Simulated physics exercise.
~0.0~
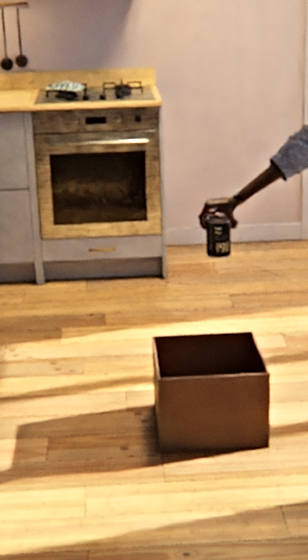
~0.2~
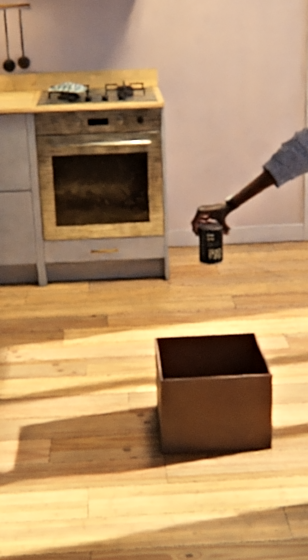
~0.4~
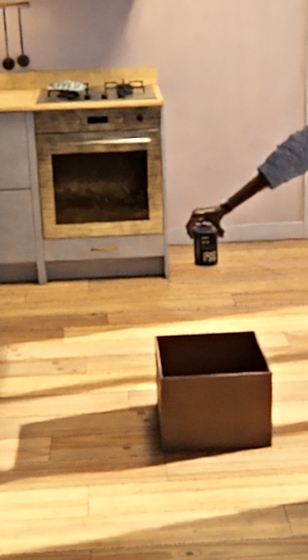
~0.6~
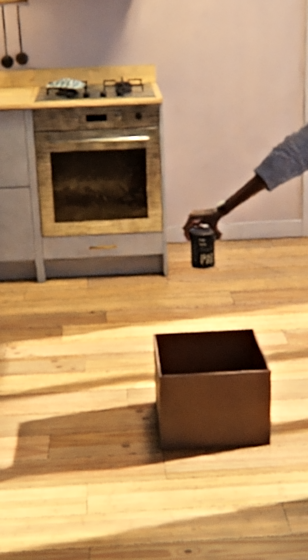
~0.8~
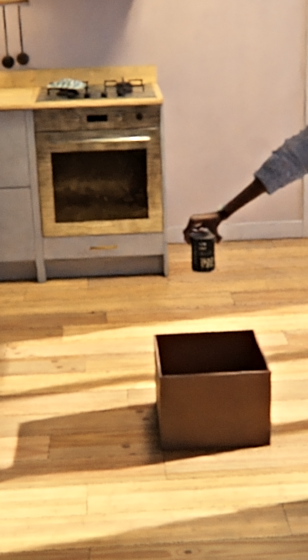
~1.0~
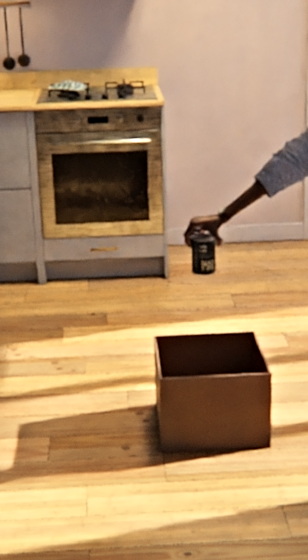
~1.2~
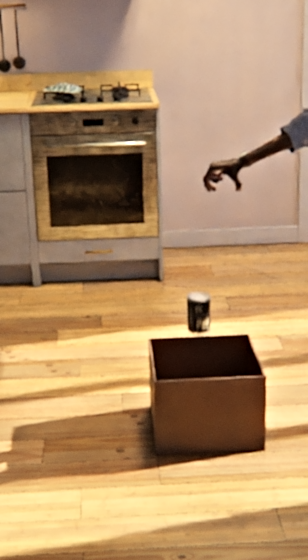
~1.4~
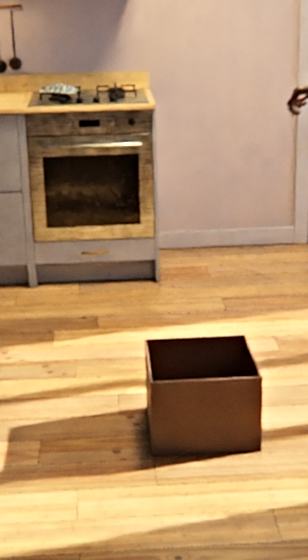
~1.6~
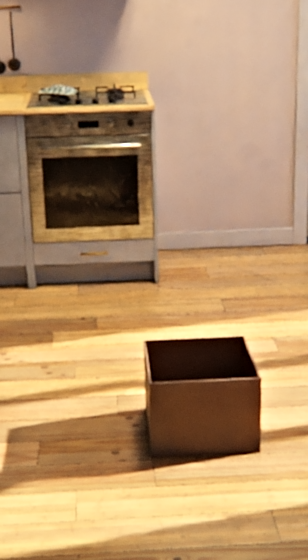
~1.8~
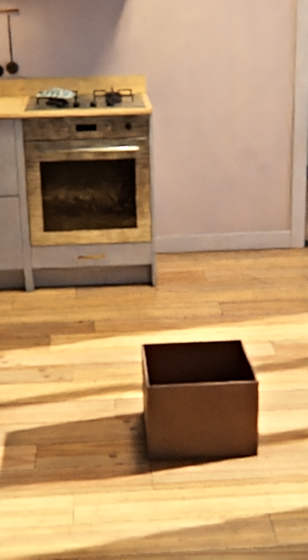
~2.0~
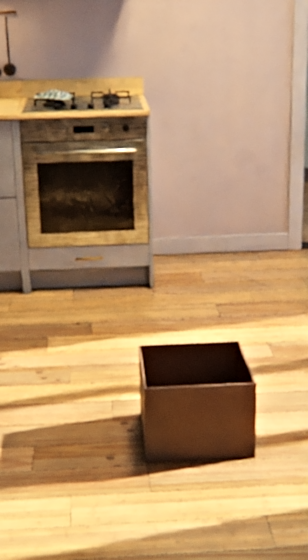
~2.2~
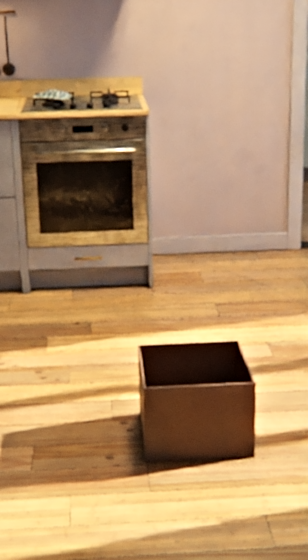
In a sunlit kitchen with a wooden floor, an open brown box sits in front of an oven and pale cupboards. An arm in a grey-blue sleeve reaches in from the right, holding a small black tin upright in the air. The hand shifts slightly left and down, then holds the tin almost still above the box. The fingers open and the hand draws back as the tin drops straight toward the opening. It falls inside and out of sight, the hand withdraws to the right, and the box stays where it is on the floor.
